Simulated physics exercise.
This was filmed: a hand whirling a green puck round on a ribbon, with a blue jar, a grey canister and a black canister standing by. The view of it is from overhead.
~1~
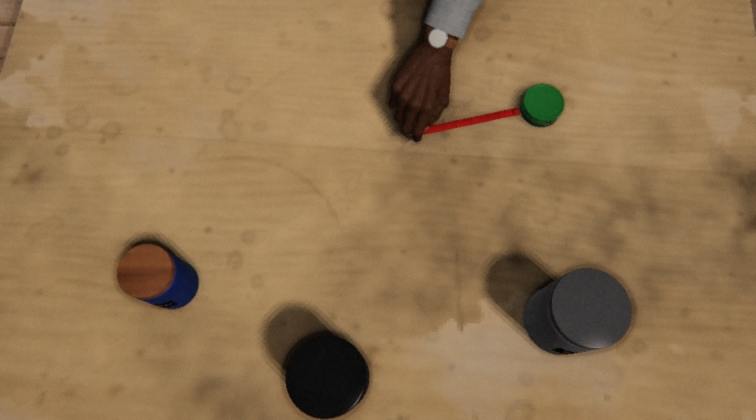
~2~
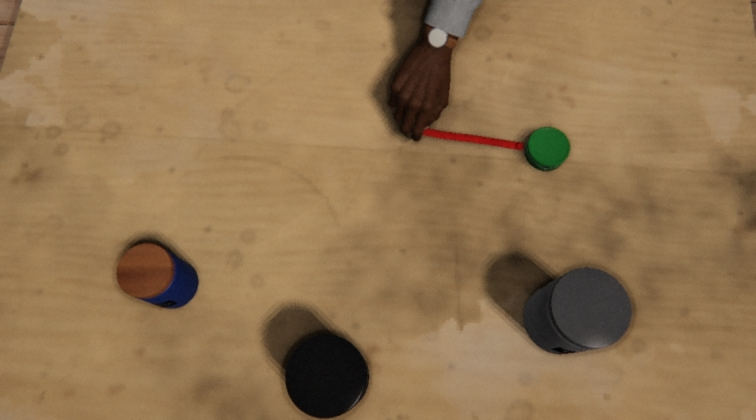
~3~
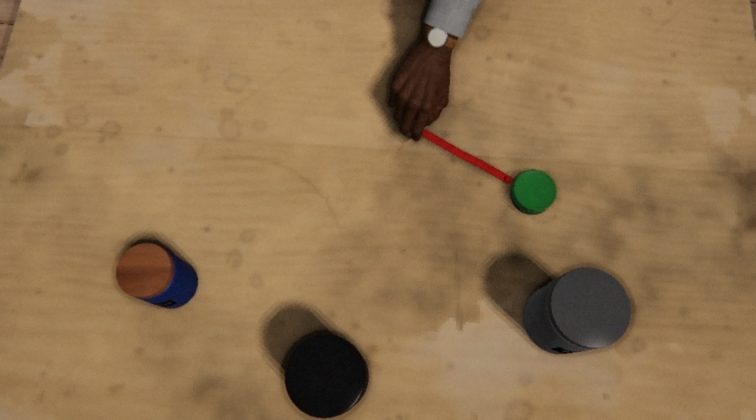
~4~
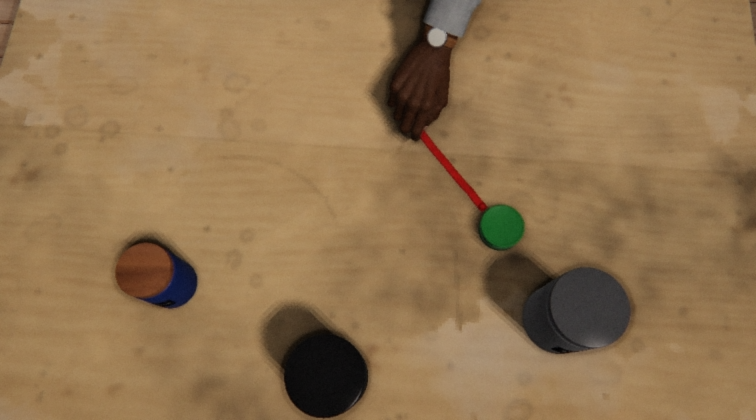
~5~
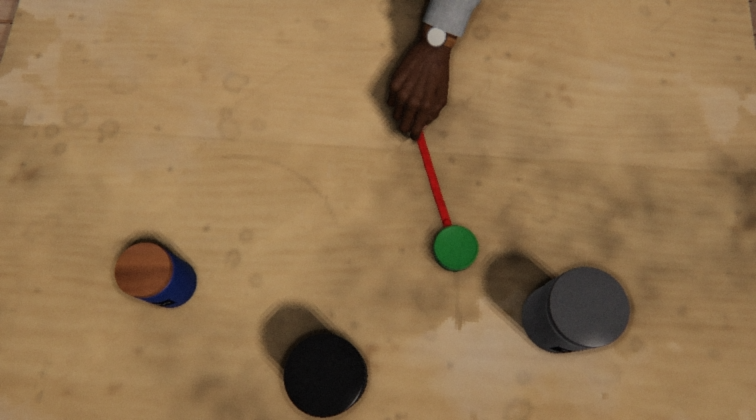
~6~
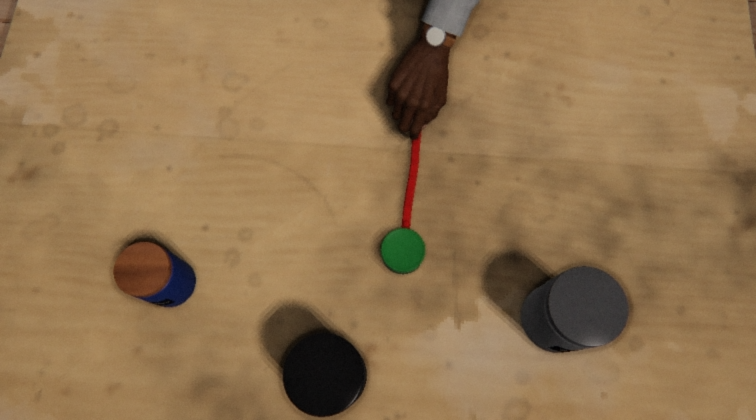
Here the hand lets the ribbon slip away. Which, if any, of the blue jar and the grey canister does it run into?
The blue jar is not run into; the grey canister is not run into.
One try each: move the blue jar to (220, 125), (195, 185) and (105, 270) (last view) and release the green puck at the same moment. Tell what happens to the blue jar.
Place 1: No contact; place 2: Contact; place 3: No contact.
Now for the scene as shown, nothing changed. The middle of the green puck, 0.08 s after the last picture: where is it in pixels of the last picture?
At that time it is near pixel (309, 227).
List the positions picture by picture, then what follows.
Green puck (544, 102); blue jar (144, 270); grey canister (592, 307); black canister (326, 376), in the first frame.
Green puck (549, 146), in the second frame.
Green puck (535, 190), in the third frame.
Green puck (503, 225), in the fourth frame.
Green puck (457, 247), in the fifth frame.
Green puck (404, 250); blue jar (141, 268); grey canister (589, 305); black canister (323, 374); going round clockwise, in the sixth frame.
Then, 0.08 s on from there, puck near (308, 227).
Then, 0.20 s on from there, puck near (202, 198).
In the end, puck near (103, 171). The blue jar remains clear and the grey canister escapes it.
